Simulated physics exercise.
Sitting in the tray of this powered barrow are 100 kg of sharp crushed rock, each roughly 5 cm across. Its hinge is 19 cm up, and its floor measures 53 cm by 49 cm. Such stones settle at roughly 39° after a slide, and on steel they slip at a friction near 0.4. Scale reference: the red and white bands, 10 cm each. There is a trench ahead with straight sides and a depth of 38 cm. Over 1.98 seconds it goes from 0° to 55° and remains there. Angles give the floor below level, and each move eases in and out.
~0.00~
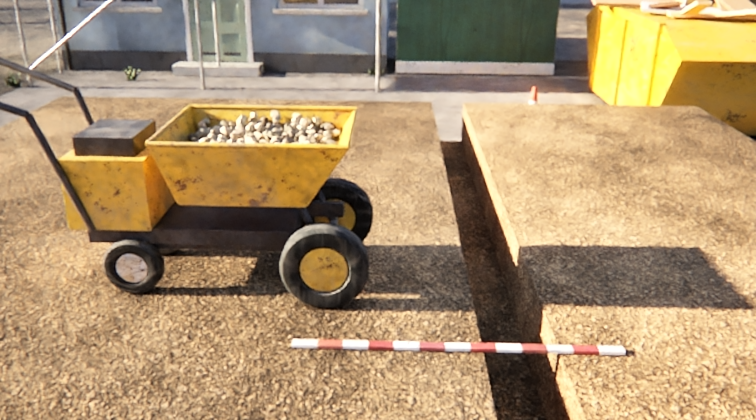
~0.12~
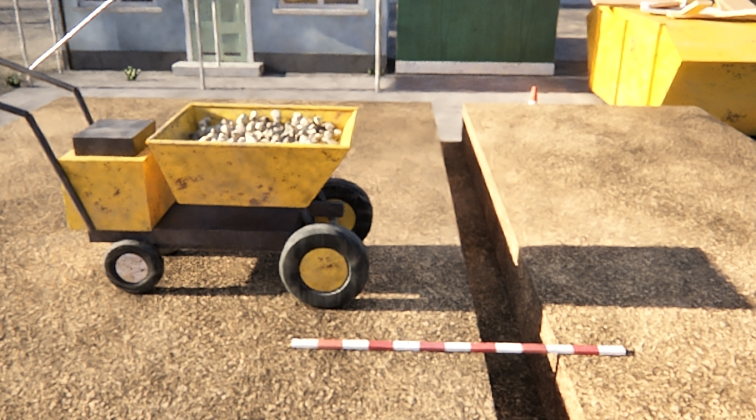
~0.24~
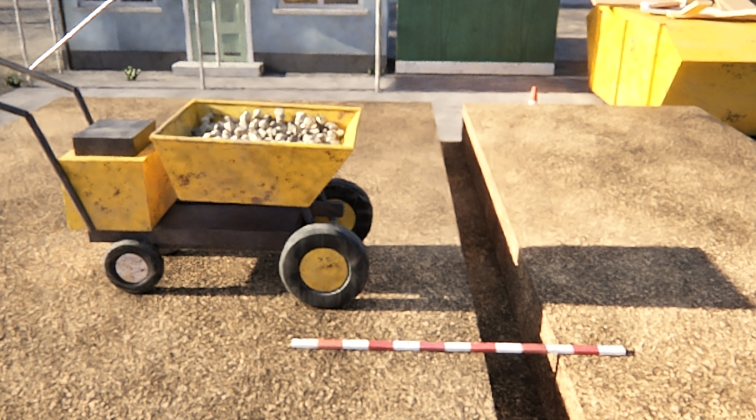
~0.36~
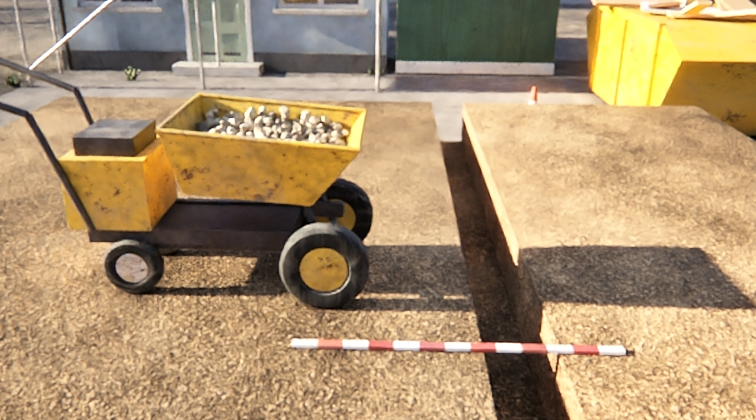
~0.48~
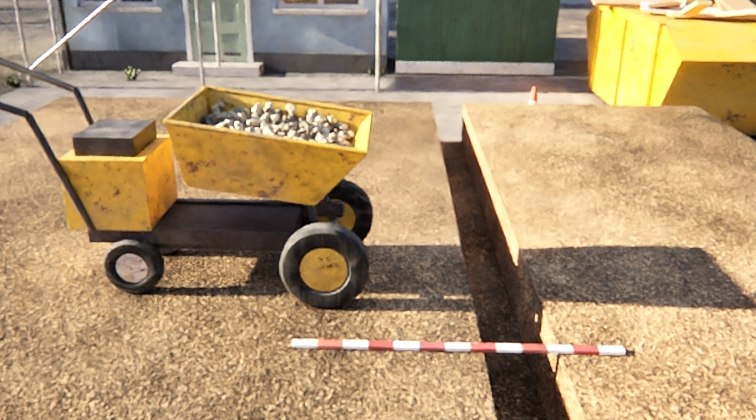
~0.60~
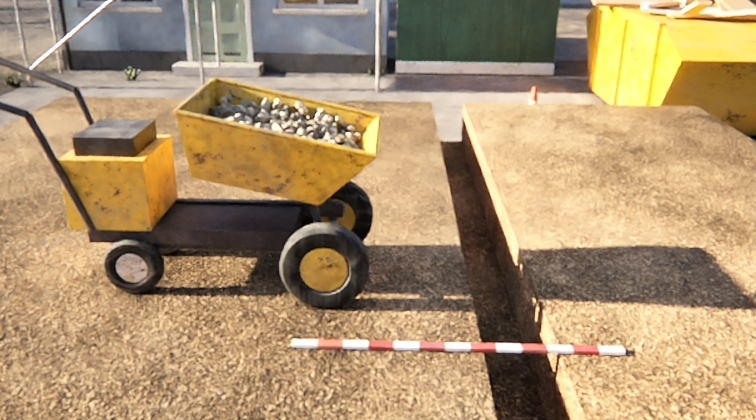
On a sunlit gravelly yard beside a narrow, straight-sided trench, a yellow powered barrow stands with its tray level and full of pale crushed rock. The tray begins tilting very slowly, then its left end rises more noticeably, sloping the load down toward the right while the wheels stay still.
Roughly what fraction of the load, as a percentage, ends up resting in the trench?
Roughly 3 per cent of the load.
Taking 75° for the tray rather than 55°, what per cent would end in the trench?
It would be near 85 per cent.
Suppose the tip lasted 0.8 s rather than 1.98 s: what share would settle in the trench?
Roughly 20 per cent.
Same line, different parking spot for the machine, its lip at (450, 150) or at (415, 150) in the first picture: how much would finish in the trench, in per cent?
Near 0 then near 5 percent.
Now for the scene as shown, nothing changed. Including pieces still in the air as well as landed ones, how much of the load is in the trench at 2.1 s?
Something like 0 in a hundred.
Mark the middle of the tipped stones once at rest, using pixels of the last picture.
At about pixel (501, 357) in the last view.
After 1.5 s the floor is at 46°; 100 % in the tray; the foremost stones are at (412, 183).
After 2.1 s the floor is at 55°; 99 % in the tray, 1 % short of the trench; the foremost stones are at (454, 211).
After 2.4 s the floor is at 55°; 97 % in the tray, 1 % short of the trench, 1 % in the trench; the foremost stones are at (500, 327).
After 4.4 s the floor is at 55°; 96 % in the tray, 2 % short of the trench, 3 % in the trench; the foremost stones are at (521, 357).
